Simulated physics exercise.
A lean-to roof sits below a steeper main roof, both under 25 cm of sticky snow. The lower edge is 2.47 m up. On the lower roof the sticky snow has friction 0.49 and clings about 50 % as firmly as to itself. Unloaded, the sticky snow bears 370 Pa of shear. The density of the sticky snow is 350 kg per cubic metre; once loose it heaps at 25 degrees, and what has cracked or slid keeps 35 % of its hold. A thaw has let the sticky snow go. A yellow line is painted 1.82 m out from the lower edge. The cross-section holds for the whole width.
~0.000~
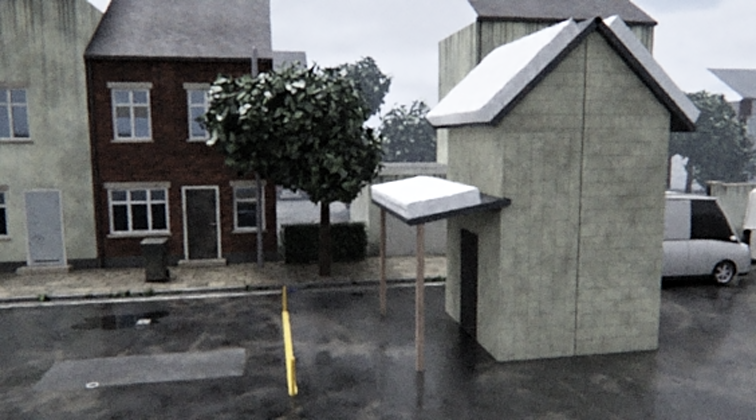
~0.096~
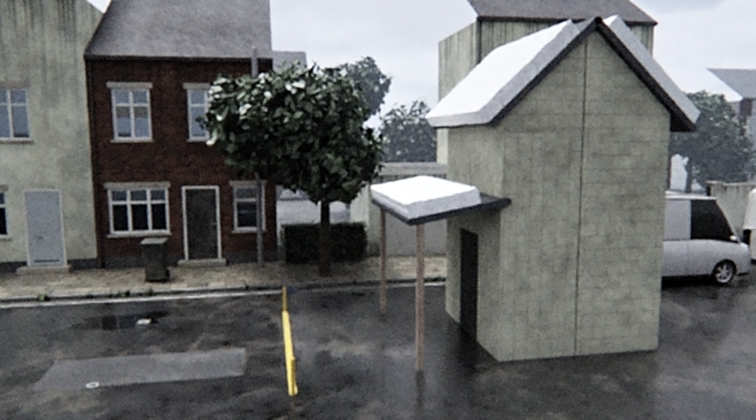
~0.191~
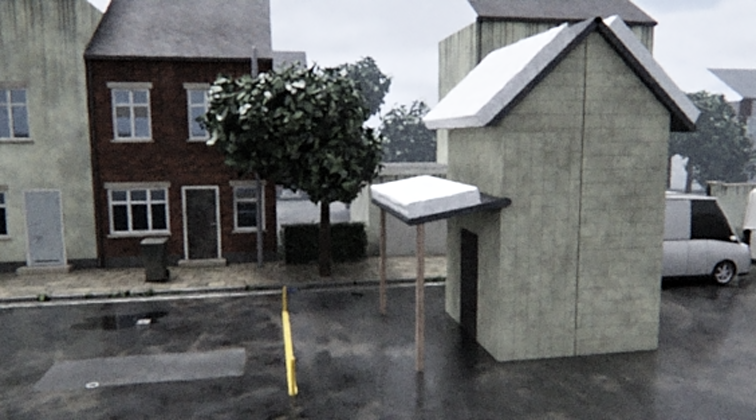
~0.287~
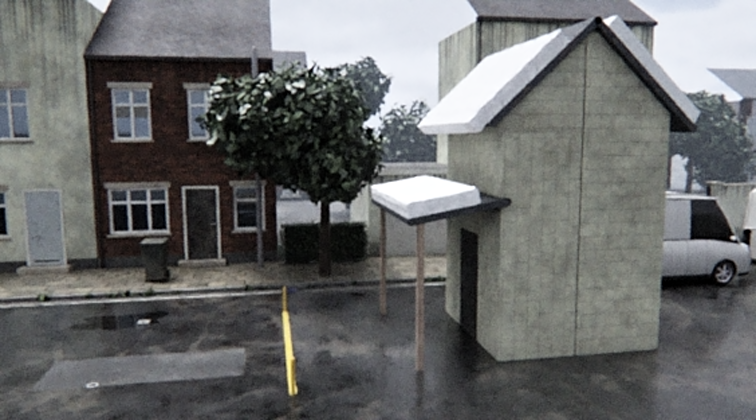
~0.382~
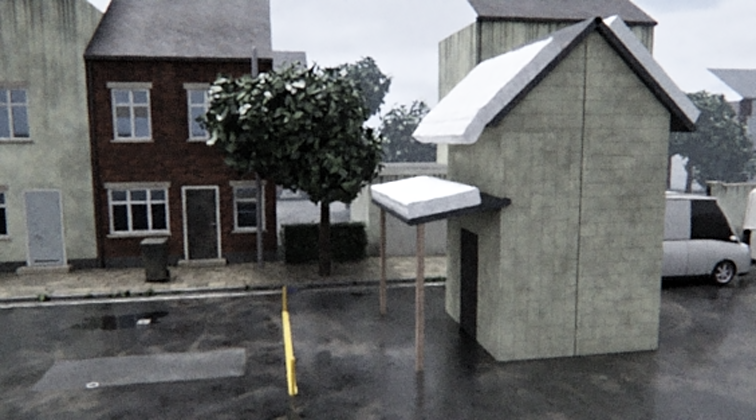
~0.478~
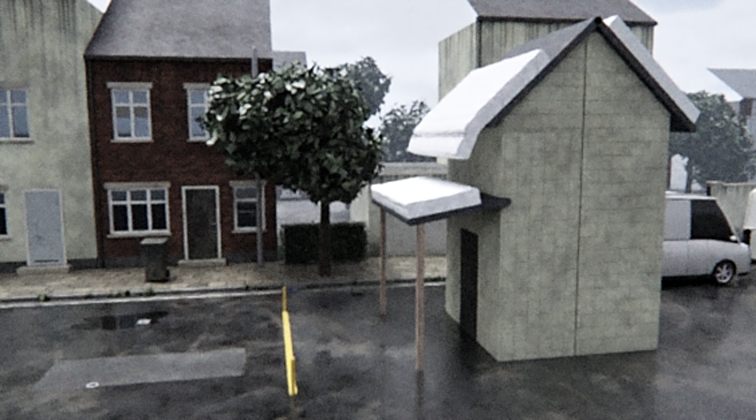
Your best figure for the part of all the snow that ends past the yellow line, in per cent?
Expect roughly 42 %.
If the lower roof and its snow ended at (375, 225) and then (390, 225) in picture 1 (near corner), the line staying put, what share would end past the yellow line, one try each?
In turn about 35 %, 40 %.
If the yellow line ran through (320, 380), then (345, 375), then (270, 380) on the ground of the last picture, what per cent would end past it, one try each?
In turn about 55 %, 60 %, 35 %.
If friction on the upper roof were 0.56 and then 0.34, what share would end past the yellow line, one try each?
In turn about 25 %, 35 %.
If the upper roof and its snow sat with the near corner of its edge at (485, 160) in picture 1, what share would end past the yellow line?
It would be near 20 %.
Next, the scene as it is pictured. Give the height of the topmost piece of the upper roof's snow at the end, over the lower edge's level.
About 0.5 m.
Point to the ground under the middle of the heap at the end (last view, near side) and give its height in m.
Near (270, 380), some 0.2 m high.
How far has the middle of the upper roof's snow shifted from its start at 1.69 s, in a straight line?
Some 5.4 m.
After 1.03 s, none is below the lower edge and 0 % is past the line.
After 1.69 s, 63 % is below the lower edge and 34 % is past the line.
After 2.34 s, 63 % is below the lower edge and 42 % is past the line.
After 3.00 s, 63 % is below the lower edge and 42 % is past the line.
After 3.10 s, at the end, 63 % is below the lower edge and 42 % is past the line.
